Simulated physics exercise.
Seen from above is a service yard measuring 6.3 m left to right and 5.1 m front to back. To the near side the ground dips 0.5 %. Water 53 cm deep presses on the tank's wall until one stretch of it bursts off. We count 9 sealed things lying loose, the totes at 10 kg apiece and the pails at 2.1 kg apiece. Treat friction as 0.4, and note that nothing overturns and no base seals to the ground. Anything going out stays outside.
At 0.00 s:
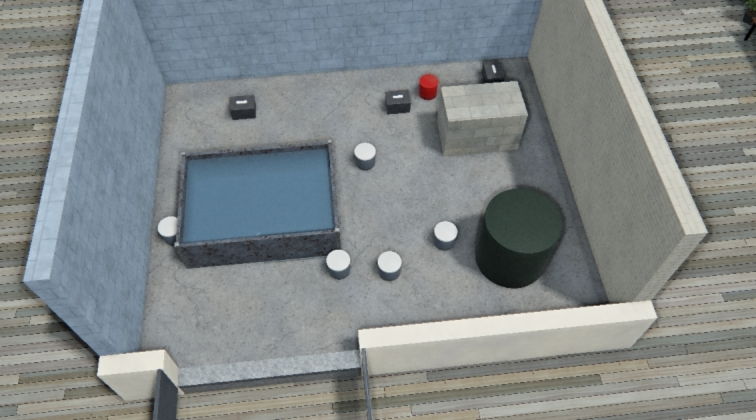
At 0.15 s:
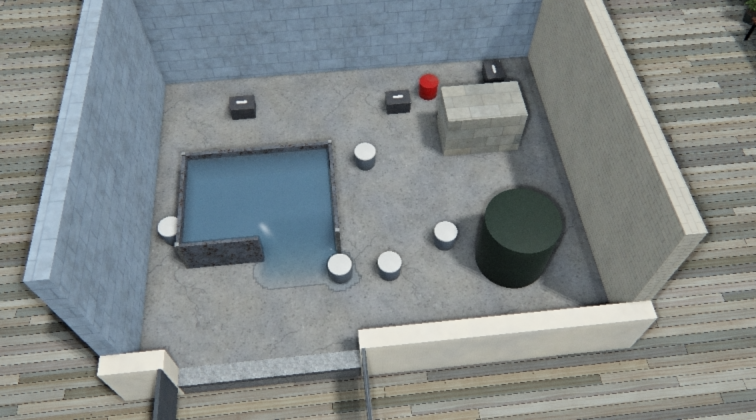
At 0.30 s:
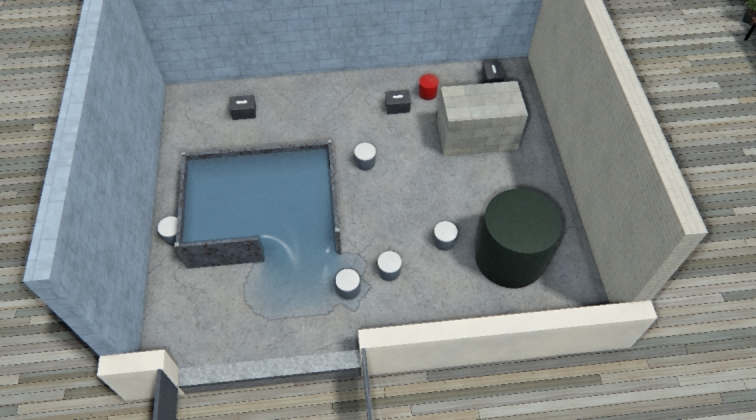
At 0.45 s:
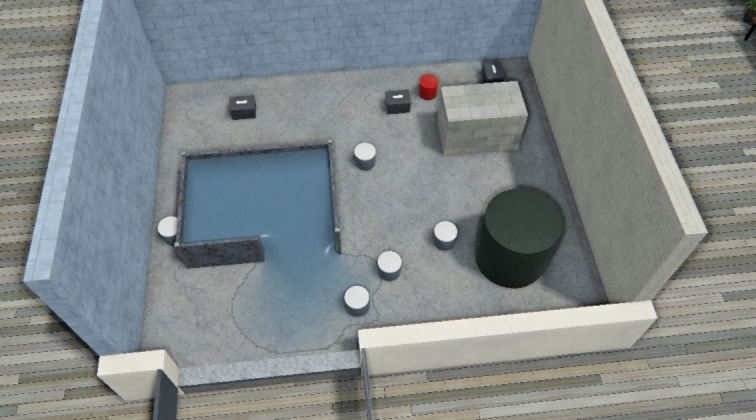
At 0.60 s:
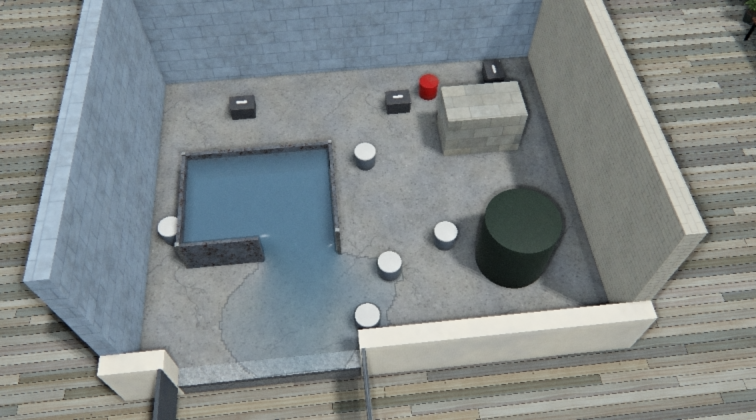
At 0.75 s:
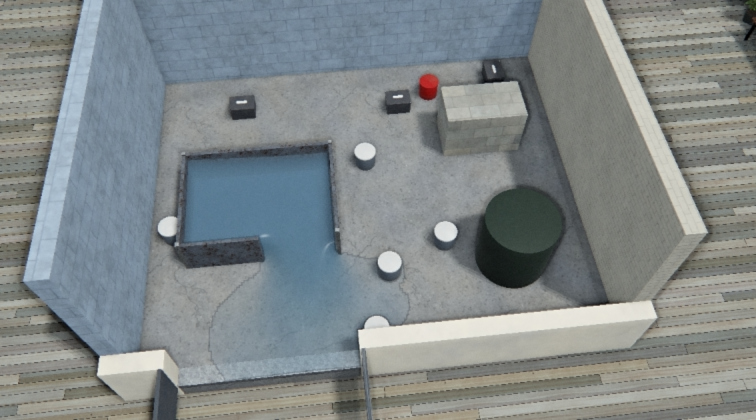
At the start, a walled yard holds a rectangular pool of water, with white-topped pails, a red pail, small dark boxes and a large dark cylinder around it. Part of the pool's near wall opens and water spreads across the floor toward the near side, carrying one white-topped pail to the near wall.
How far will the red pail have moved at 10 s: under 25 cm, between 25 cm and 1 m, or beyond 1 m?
Under 25 cm.
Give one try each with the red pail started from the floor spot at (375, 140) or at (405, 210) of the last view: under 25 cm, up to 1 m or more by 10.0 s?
Order of tries: It keeps its spot; it keeps its spot.
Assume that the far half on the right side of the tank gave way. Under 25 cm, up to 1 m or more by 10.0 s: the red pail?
Note: Red pail displaced a long way.
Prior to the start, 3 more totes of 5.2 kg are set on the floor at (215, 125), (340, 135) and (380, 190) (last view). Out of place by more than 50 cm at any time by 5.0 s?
Going through them in the order asked, they come out shy of the mark, shy of the mark and shy of the mark.
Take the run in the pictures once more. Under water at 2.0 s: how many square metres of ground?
Some 9.0 m2.
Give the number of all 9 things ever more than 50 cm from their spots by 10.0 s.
I make it 1.
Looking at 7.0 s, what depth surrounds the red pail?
0 cm or so.
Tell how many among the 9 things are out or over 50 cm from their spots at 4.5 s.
1.
After 2.0 s the red pail is near (429, 81), 0.0 m from its start, aground; 0 of 9 are out; 0 afloat.
After 4.5 s the red pail is near (429, 81), 0.0 m from its start, aground; 0 of 9 are out; 1 afloat.
After 7.0 s the red pail is near (429, 81), 0.0 m from its start, aground; 0 of 9 are out; 1 afloat.
After 10.0 s the red pail is near (429, 81), 0.0 m from its start, aground; 0 of 9 are out; 1 afloat.
